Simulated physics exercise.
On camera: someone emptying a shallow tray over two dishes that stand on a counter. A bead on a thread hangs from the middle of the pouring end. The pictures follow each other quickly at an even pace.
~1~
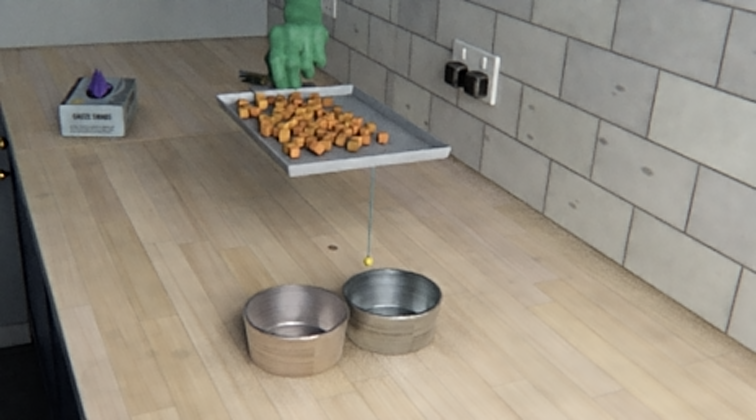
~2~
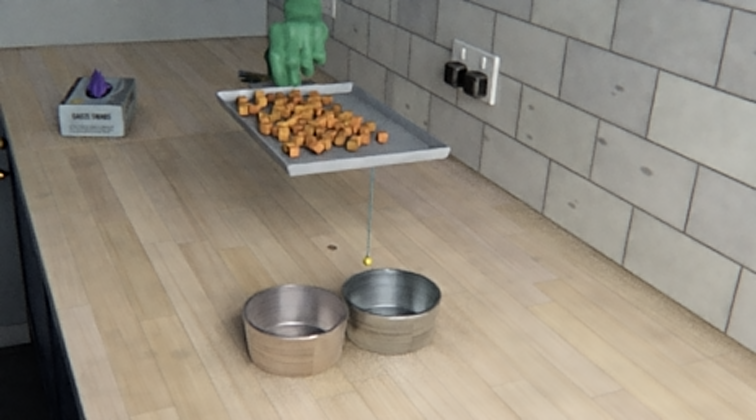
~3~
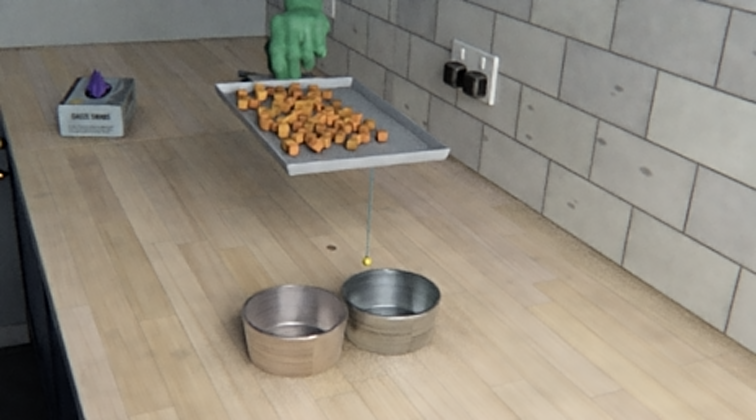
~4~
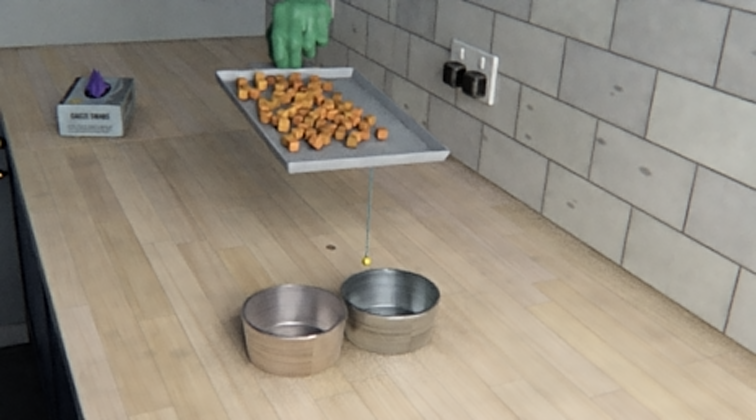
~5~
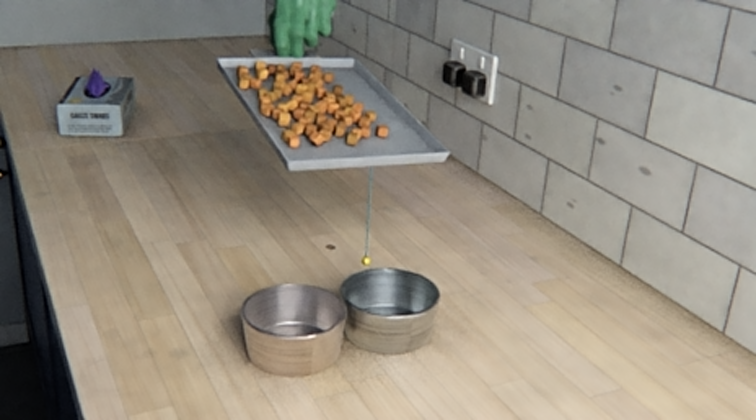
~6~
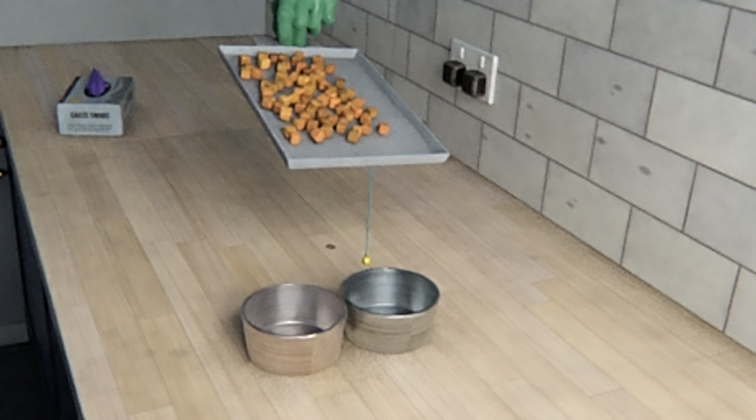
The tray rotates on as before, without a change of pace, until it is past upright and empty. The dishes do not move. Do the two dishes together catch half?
Together they catch under half.
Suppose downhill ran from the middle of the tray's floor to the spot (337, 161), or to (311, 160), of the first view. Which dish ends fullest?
At the first place the left dish, at the second the left-hand dish.
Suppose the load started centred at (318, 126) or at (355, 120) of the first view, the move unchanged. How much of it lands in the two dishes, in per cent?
The first gives 40 %, the second 30 %.
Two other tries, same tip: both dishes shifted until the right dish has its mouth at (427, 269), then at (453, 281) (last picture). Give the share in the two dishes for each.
Near 50 % and 70 %.
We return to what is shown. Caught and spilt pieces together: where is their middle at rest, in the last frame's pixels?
Close to (450, 321).
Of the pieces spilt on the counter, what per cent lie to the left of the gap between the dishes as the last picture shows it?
Roughly 0 in a hundred.
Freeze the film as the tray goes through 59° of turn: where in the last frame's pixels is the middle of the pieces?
Near (396, 131).
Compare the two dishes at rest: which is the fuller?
That is right.
Just after the last frame, tray tipped steeply; almost all on the tray; just a few outside both; just a few in the air.
A moment on, tray tipped right over; almost all on the tray; just a few in the right dish; just a few outside both.
Further on, tray tipped past a quarter turn; roughly a quarter in the right dish; roughly two thirds outside both.
When it is over, tray tipped past a quarter turn; not one in the left dish; roughly a quarter in the right dish; roughly two thirds outside both.
